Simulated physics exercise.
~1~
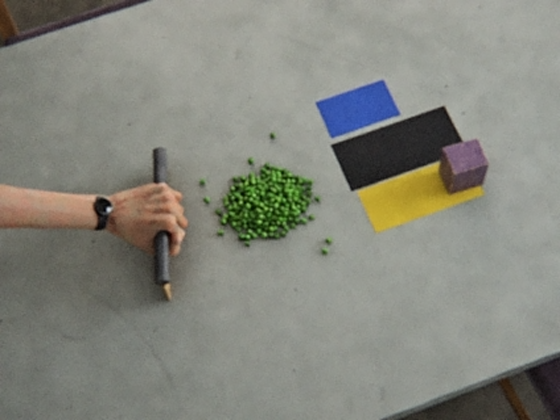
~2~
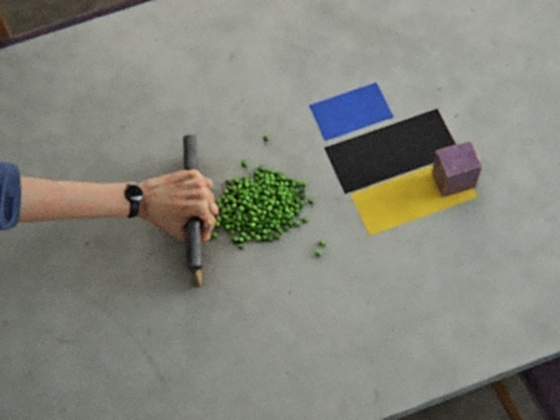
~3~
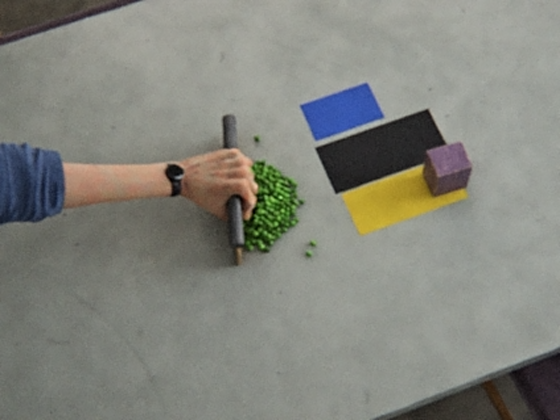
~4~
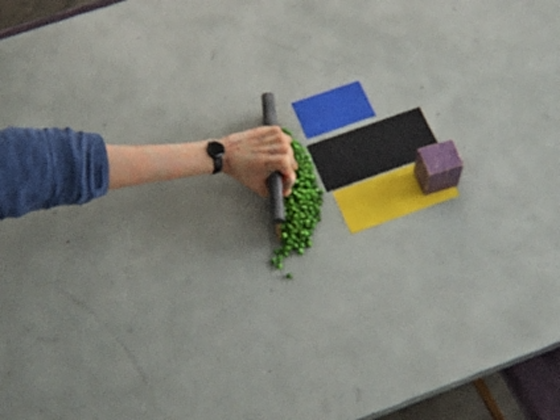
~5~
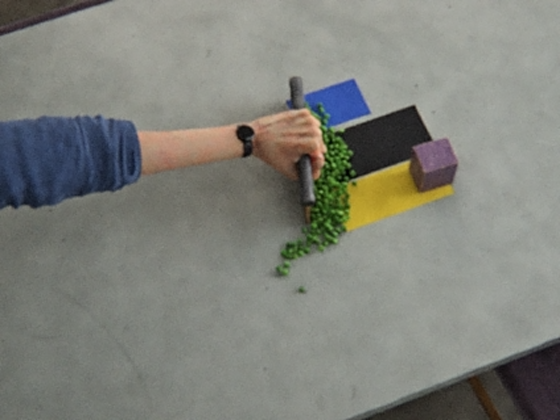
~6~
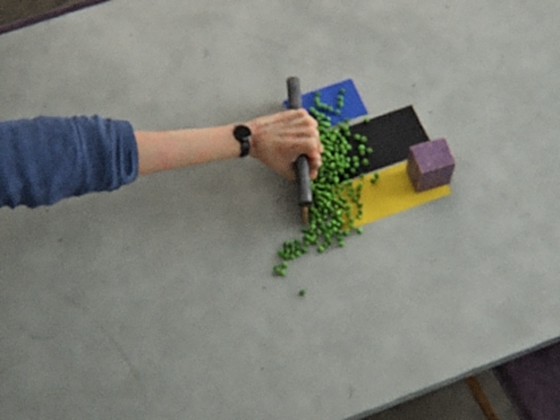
A pile of small green peas was pushed rightward across a grey table by a hand holding a dark, pencil-like bar, spreading onto the blue, black and yellow mats, most thickly on the black, before the hand stopped short of a purple block.
